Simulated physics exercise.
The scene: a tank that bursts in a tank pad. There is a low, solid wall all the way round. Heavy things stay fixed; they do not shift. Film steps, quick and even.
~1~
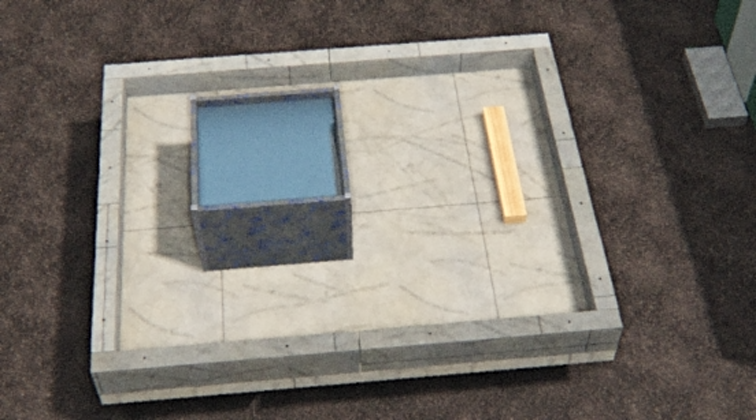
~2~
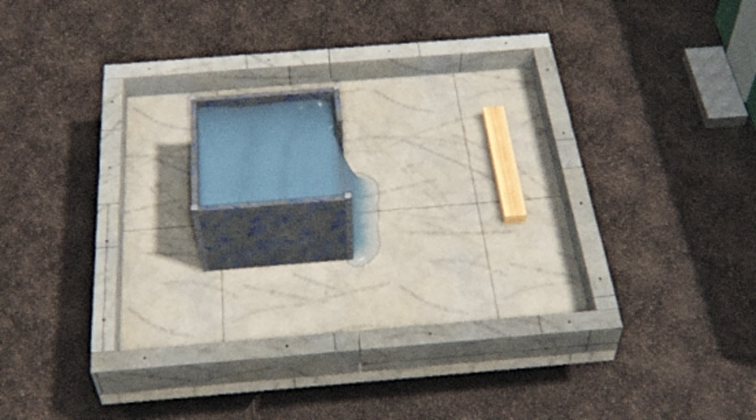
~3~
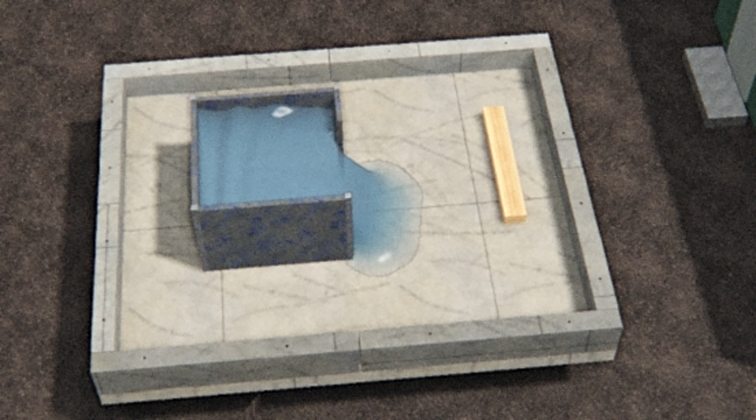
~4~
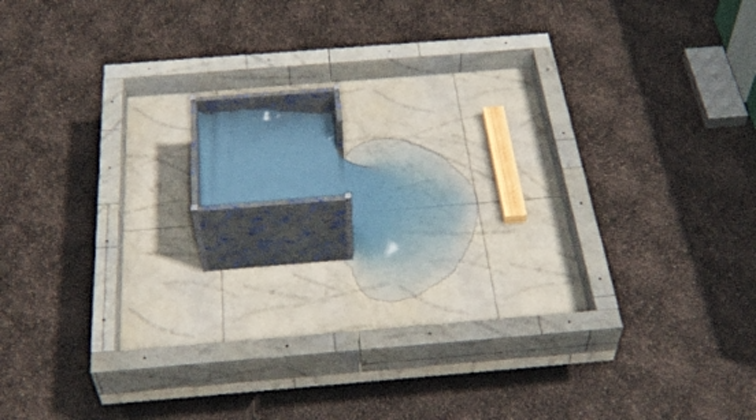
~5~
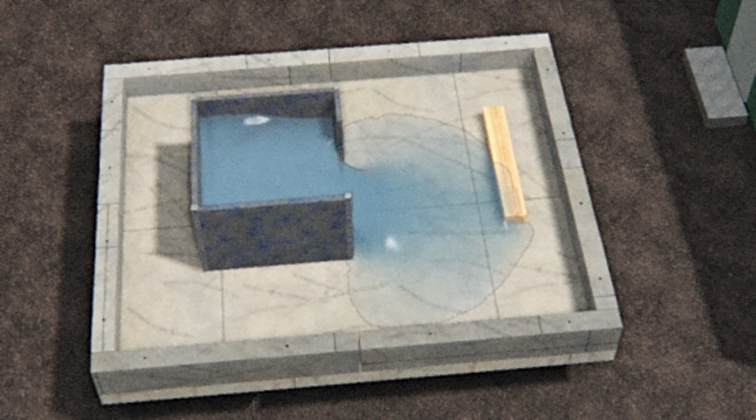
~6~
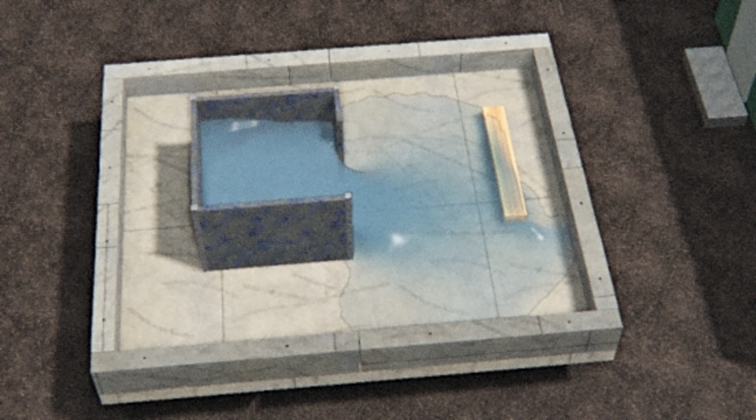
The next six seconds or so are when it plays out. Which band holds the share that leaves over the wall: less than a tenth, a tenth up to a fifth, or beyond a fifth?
So the spill past the wall comes out small, not reaching a tenth.
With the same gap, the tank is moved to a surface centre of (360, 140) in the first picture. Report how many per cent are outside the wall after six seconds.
I'd put it near 10 in a hundred.
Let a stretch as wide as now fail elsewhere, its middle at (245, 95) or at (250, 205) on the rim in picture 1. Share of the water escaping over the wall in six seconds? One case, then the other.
In turn 18 and 18 per cent.
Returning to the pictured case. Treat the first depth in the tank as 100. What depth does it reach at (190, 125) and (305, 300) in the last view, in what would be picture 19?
0 and 0 per cent, in that order.
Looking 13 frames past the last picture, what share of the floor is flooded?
Close to 60 %.
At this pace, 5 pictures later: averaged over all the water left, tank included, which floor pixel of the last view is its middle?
About (390, 215) in the last view.
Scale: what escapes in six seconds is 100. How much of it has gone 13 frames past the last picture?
I'd put it at 95 per cent.
A moment on, water covers 45 % of the floor; the low wall has let 1 % over.
Next, water covers 45 % of the floor; the low wall has let 2 % over.
Then, water covers 50 % of the floor; the low wall has let 6 % over.
Later, water covers 75 % of the floor; the low wall has let 6 % over.
In the end, water covers 80 % of the floor; the low wall has let 6 % over.
